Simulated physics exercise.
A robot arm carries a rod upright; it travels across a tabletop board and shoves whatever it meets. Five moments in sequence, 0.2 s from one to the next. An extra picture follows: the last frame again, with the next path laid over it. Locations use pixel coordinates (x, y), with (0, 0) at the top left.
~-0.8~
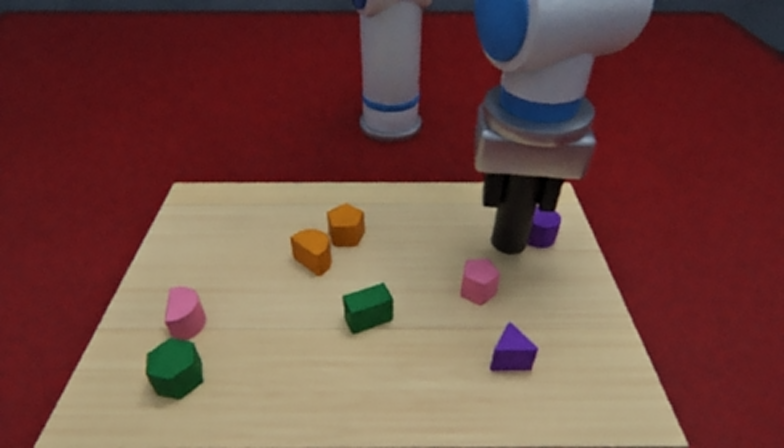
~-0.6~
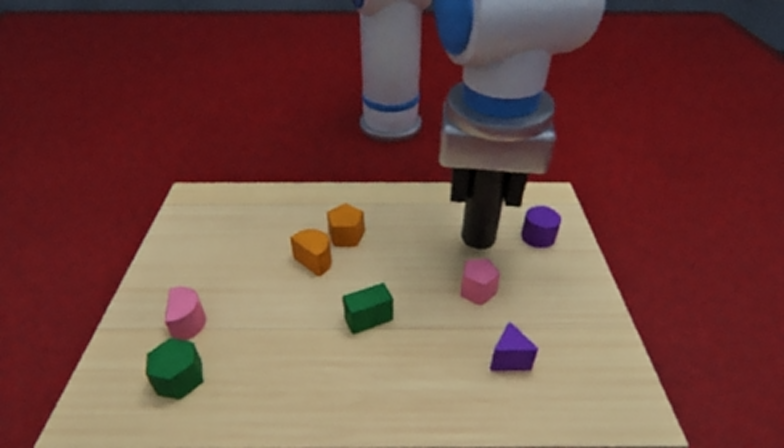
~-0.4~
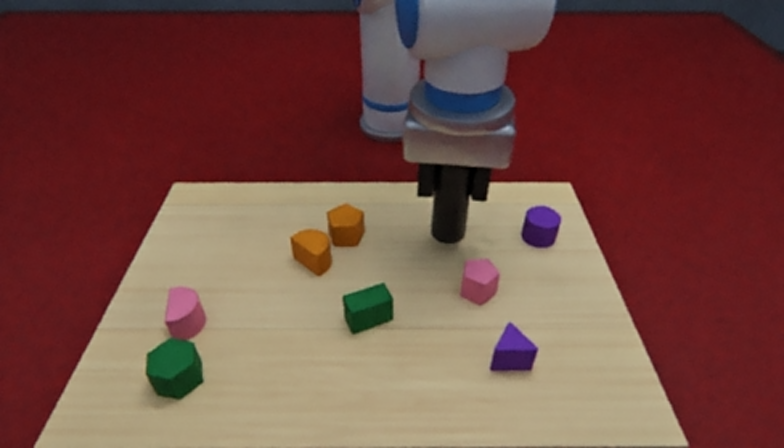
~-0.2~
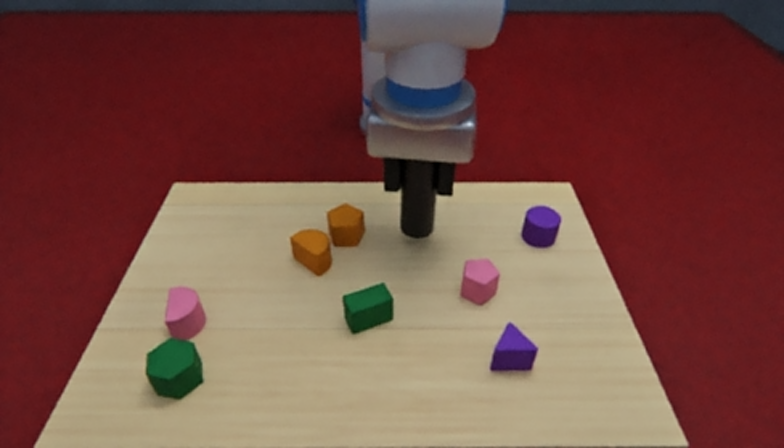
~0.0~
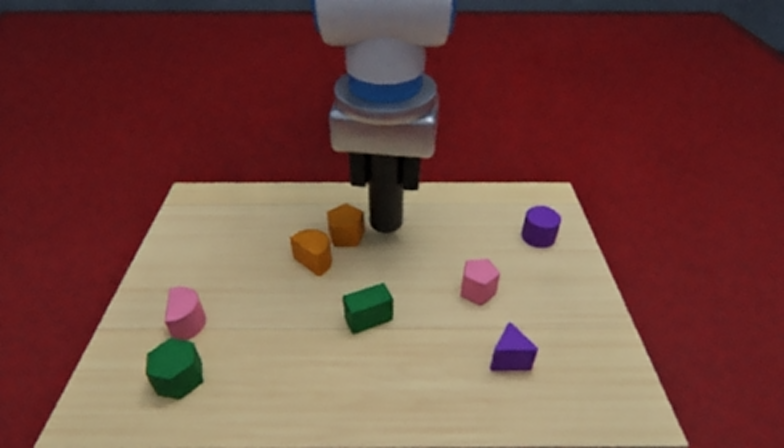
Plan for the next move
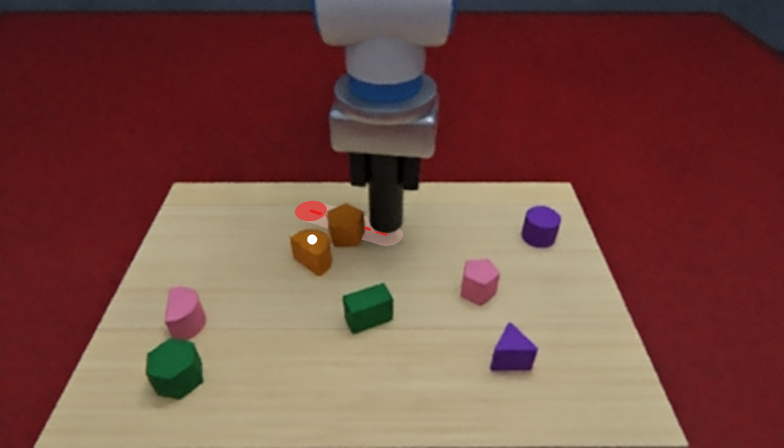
On a pale wooden board over a red floor, a white and blue robot arm moved its dark rod steadily left, from beside a purple block toward two orange ones, while the scattered blocks stayed still.
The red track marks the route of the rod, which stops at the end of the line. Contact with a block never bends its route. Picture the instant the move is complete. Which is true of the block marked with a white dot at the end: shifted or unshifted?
If the rod follows that path, the block marked with a white dot stays in its place.
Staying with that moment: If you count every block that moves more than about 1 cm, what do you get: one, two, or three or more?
Blocks moved: One.
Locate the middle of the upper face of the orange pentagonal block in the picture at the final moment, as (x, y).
I'd say the orange pentagonal block ends with its top centre at (315, 217).
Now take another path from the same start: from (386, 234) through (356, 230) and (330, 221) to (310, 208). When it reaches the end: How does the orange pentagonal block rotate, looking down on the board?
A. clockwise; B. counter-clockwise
Choice B: Counter-clockwise.
The drawn path runs straight from (386, 234) to (311, 211); the dot is on the orange half-round block.
On the path given first. One third of the way, rod at (359, 214); orange pentagonal block at (328, 216), turned 40° anticlockwise.
Two thirds of the way, rod at (333, 206); orange pentagonal block at (315, 217), turned 80° anticlockwise.
At the end, rod at (309, 199); orange half-round block not moved; orange pentagonal block at (315, 217), turned 80° anticlockwise.
